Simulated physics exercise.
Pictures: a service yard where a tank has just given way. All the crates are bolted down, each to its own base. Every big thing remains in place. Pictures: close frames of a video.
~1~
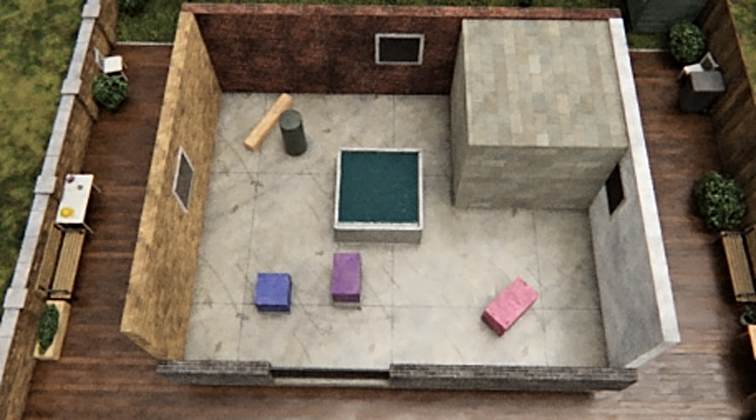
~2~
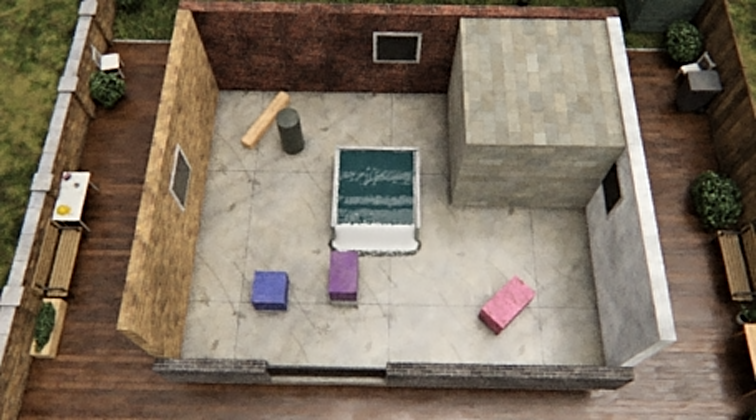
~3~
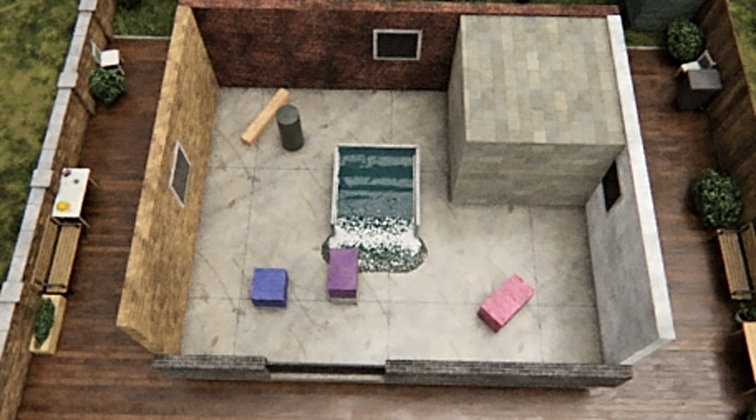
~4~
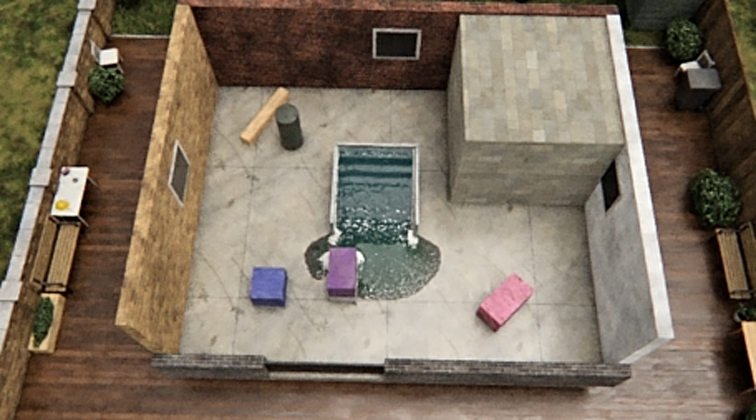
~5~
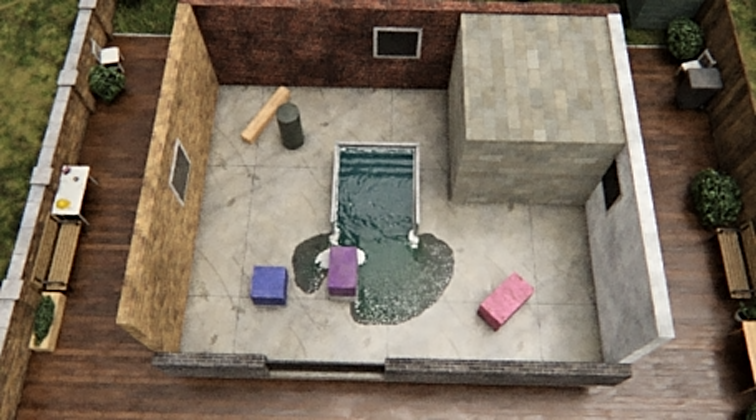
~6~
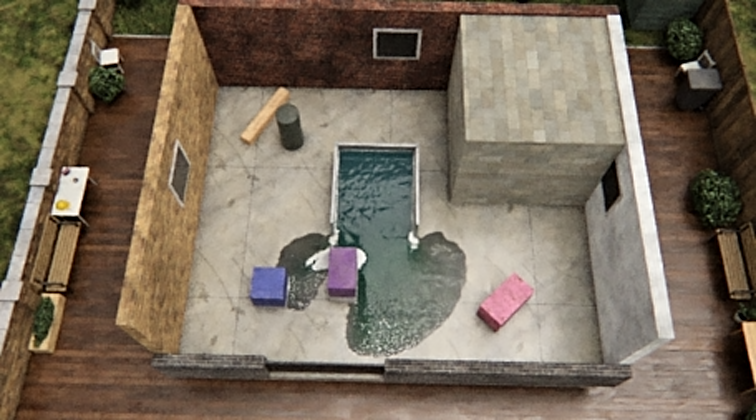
Tank of green water opening at its near side in a walled yard, water spreading around a purple block across the concrete.
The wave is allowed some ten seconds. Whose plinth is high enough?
In order: The pink crate is hit by the water, the blue crate is hit by the water, the purple crate is hit by the water.
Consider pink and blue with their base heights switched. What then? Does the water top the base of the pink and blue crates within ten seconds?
The pink crate gets flooded, and the blue crate gets flooded.
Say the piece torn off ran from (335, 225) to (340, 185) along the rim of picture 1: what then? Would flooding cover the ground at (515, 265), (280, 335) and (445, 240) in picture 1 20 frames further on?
In the order given, the spots are not soaked, swamped and not soaked.
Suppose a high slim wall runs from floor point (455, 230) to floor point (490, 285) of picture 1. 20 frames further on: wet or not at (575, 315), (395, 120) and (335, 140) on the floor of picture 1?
Taking the three spots in order: Soaked, spared, spared.
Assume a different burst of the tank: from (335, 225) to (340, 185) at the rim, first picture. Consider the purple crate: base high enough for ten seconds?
Result: Purple is not reached.
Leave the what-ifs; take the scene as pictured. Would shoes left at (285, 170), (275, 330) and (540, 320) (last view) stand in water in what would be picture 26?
Status per point, in sequence: Unwetted, then waterlogged, then waterlogged.
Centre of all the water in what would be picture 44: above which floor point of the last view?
Centre: Close to (378, 264).
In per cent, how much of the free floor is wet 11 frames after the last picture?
I reckon 40 per cent or so.
A moment on, water covers 30 % of the floor; the pink crate water round its plinth, the blue crate water round its plinth, the purple crate water round its plinth.
Next, water covers 40 % of the floor; the pink crate water round its plinth, the blue crate water round its plinth, the purple crate water round its plinth.
Then, water covers 55 % of the floor; the pink crate water round its plinth, the blue crate water round its plinth, the purple crate water round its plinth.
Later, water covers 75 % of the floor; the pink crate water round its plinth, the blue crate water round its plinth, the purple crate water round its plinth.
In the end, water covers 95 % of the floor; the pink crate was topped, the blue crate was topped, the purple crate was topped.
